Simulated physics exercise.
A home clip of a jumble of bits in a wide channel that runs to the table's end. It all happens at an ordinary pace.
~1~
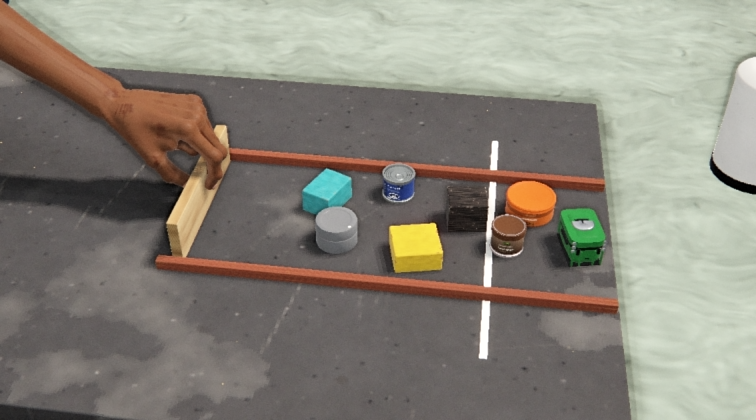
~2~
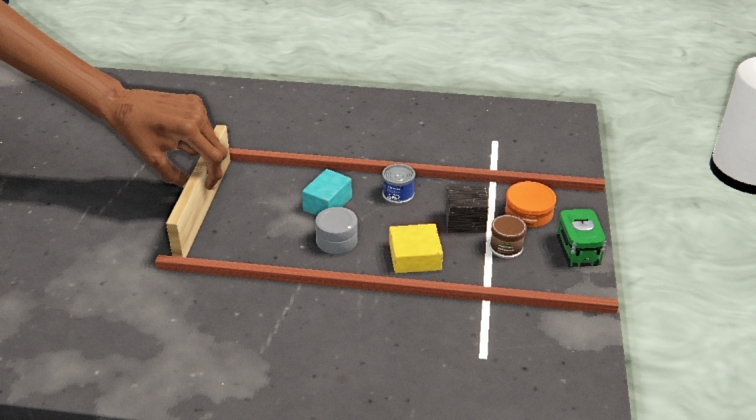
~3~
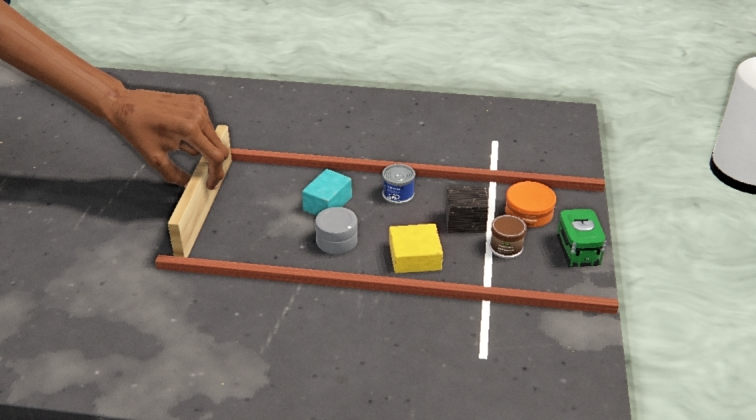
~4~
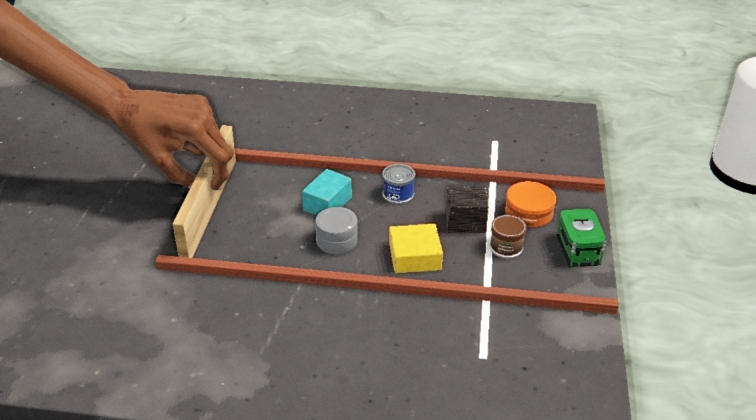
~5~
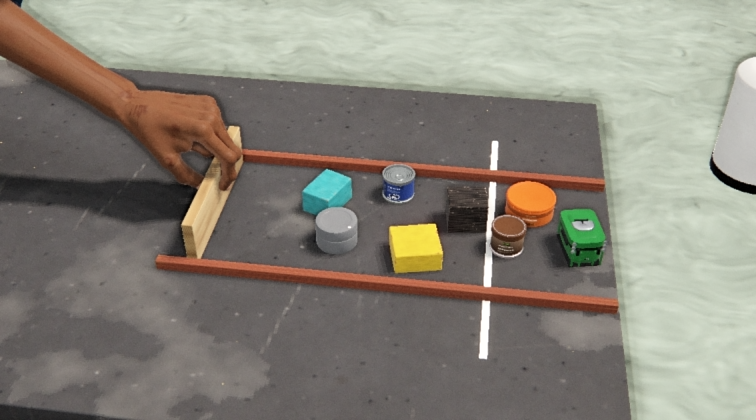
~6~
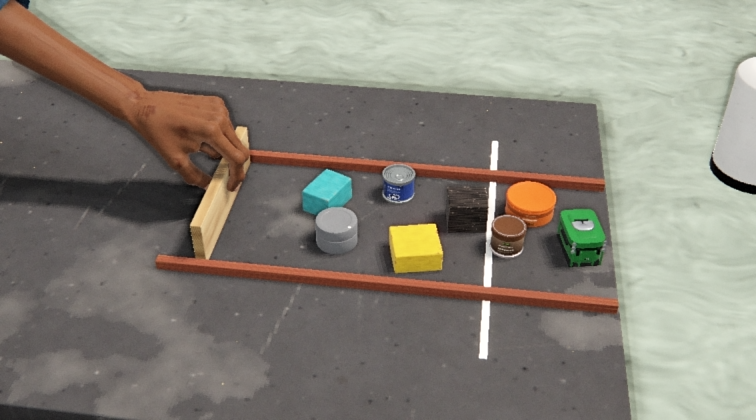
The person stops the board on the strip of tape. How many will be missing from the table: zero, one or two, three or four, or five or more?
Outcome: The number that fall off is zero.
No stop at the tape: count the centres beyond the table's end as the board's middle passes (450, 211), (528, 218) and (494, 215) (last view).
Place by place, 0, 2 and 0.
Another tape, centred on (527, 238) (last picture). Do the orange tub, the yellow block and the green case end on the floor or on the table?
The orange tub comes down, the yellow block does not fall, the green case tumbles off.
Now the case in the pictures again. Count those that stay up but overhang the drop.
Overhanging: 0.
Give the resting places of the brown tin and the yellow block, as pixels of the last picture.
First (549, 239), then (514, 270).
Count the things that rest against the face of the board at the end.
In contact: 3.
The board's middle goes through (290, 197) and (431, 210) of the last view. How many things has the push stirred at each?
By then 0, and 5.
Early on, none off yet; green case at rest near (581, 238); orange tub at rest near (530, 205); brown tin at rest near (508, 236).
Finally, the number that fall off is zero.
